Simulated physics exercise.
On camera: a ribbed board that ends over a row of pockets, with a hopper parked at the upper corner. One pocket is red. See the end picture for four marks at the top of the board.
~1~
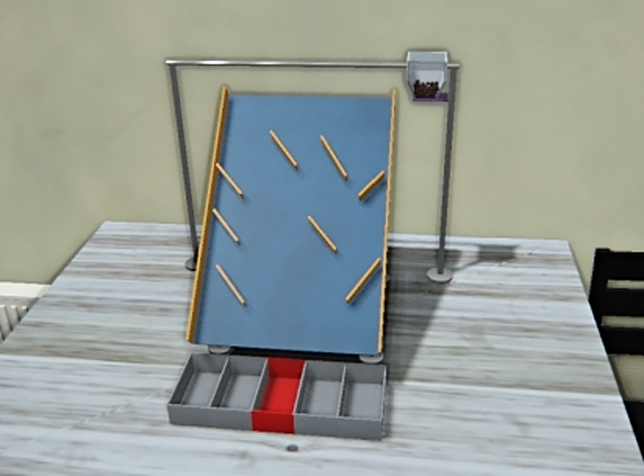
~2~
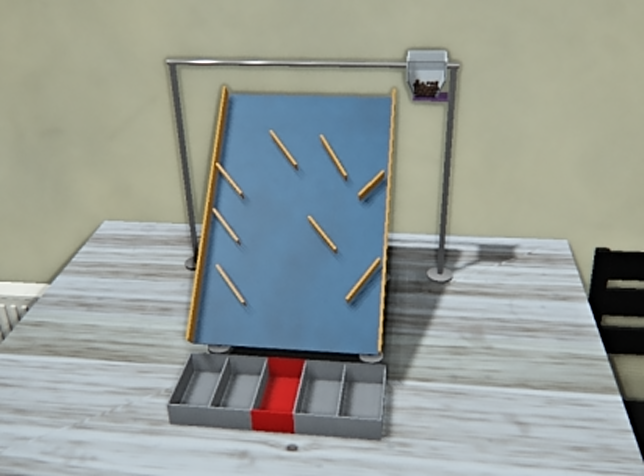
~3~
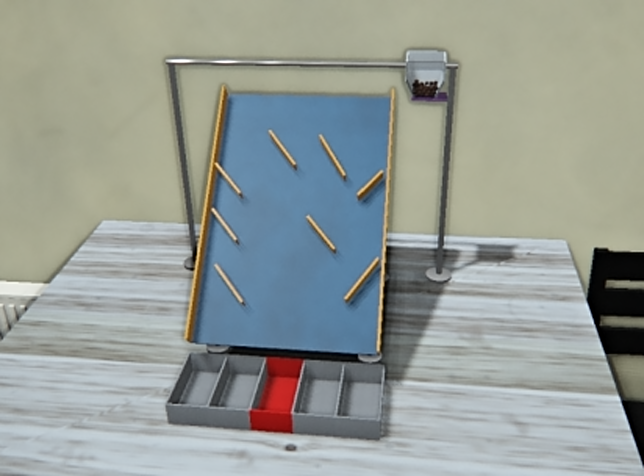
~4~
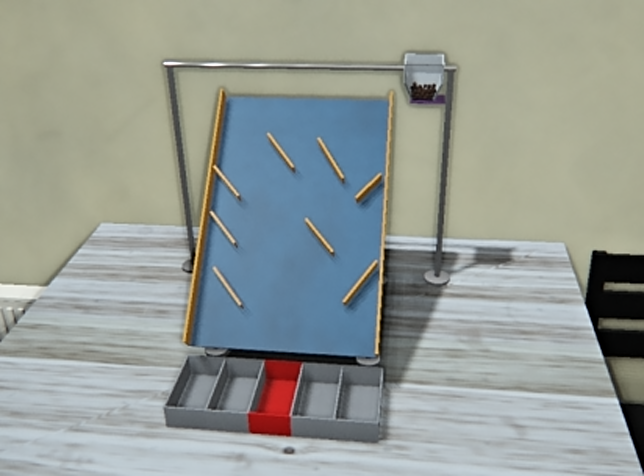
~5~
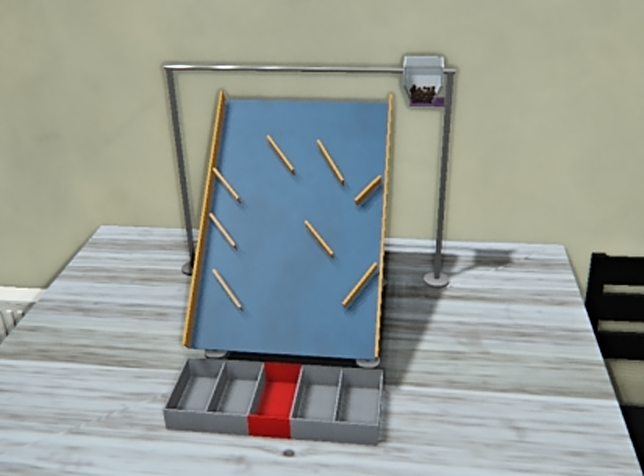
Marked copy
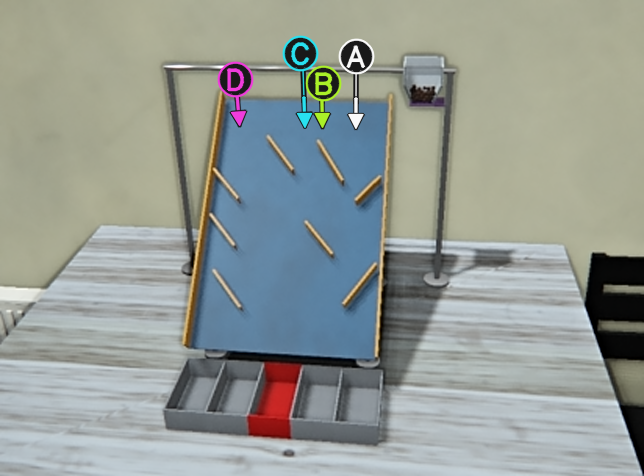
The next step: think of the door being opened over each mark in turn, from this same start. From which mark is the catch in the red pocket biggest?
D is best.
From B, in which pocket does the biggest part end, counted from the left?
The fourth.
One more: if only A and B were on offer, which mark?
That would be B.
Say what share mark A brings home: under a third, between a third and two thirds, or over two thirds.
It is under a third.
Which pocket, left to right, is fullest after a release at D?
The third.
On the marked copy, mark A meets the board at (355, 123); mark B meets the board at (322, 122); mark C meets the board at (304, 122); mark D meets the board at (239, 120).
Choosing A, close to a quarter in the red pocket, the bulk in other pockets.
Choosing B, close to a third in the red pocket, close to half in other pockets, a small share outside the box.
Choosing C, close to a third in the red pocket, close to half in other pockets, a small share outside the box.
Choosing D, close to half in the red pocket, close to a quarter in other pockets, close to a quarter outside the box.
